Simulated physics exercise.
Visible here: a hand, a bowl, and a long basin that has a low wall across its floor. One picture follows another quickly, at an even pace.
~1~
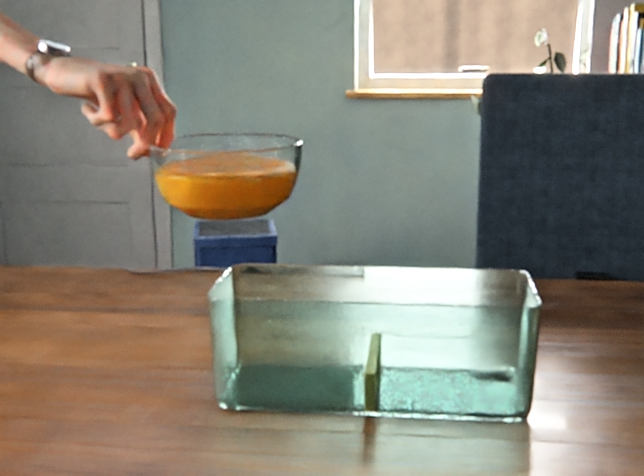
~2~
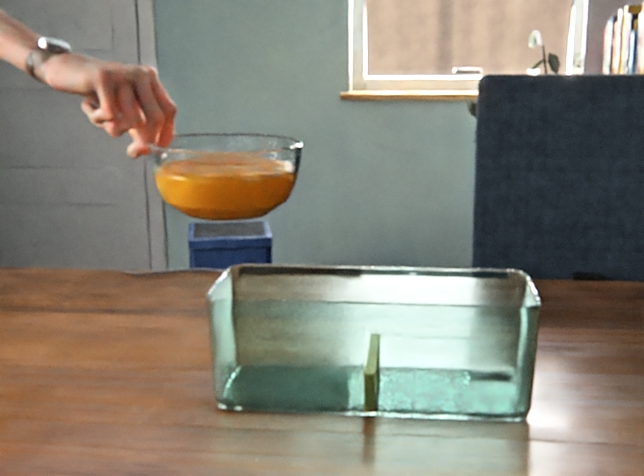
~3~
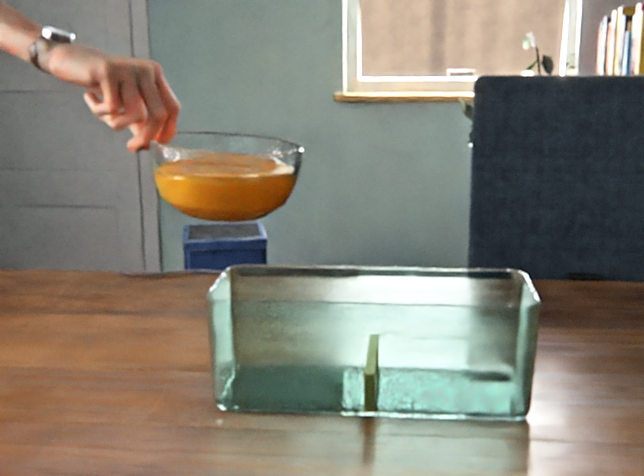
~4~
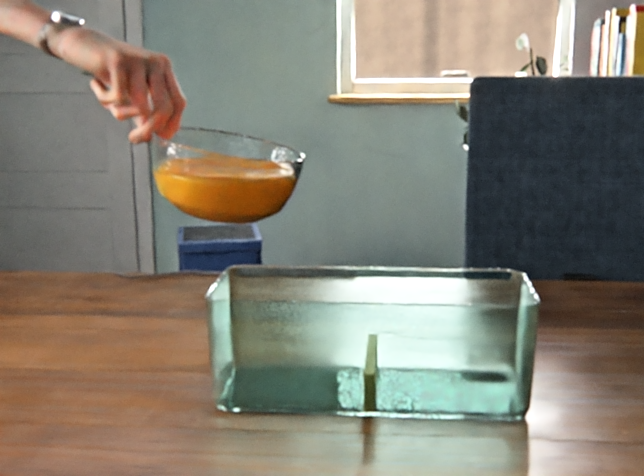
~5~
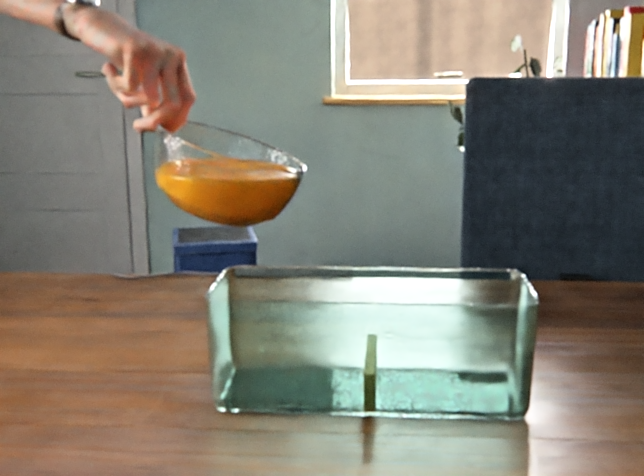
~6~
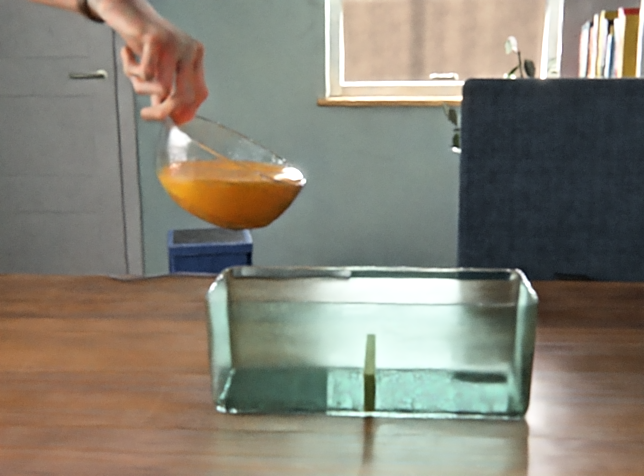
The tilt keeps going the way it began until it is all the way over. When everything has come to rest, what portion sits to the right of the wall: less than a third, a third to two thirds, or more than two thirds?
Seems the share right of the wall never gets to a third.
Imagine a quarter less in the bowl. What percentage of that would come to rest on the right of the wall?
It comes to near 5 per cent.
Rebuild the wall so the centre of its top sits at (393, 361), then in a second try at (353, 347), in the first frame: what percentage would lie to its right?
Note - case one near 15 %, case two near 40 %.
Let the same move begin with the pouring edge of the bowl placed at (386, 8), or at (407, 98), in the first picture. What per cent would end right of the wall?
In turn 90 % and 90 %.
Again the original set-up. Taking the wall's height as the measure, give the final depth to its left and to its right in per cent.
Left about 70, right about 10.
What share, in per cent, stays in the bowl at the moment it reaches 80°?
Still holding around 35 %, give or take.
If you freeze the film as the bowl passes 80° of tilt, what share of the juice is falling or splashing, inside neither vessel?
Close to 35 per cent.
A moment on, the bowl is tipped on its side and 34 per cent is still to pour, 29 is left of the wall and 3 right of it.
Next, the bowl is tipped on its side and 7 per cent is still to pour, 78 is left of the wall and 9 right of it.
Then the bowl is tipped on its side and 0 per cent is still to pour, 87 is left of the wall and 11 right of it.
Later the bowl is tipped on its side and 0 per cent is still to pour, 87 is left of the wall and 12 right of it.
In the end 87 per cent lies left of the wall, 12 right of it and 1 outside.
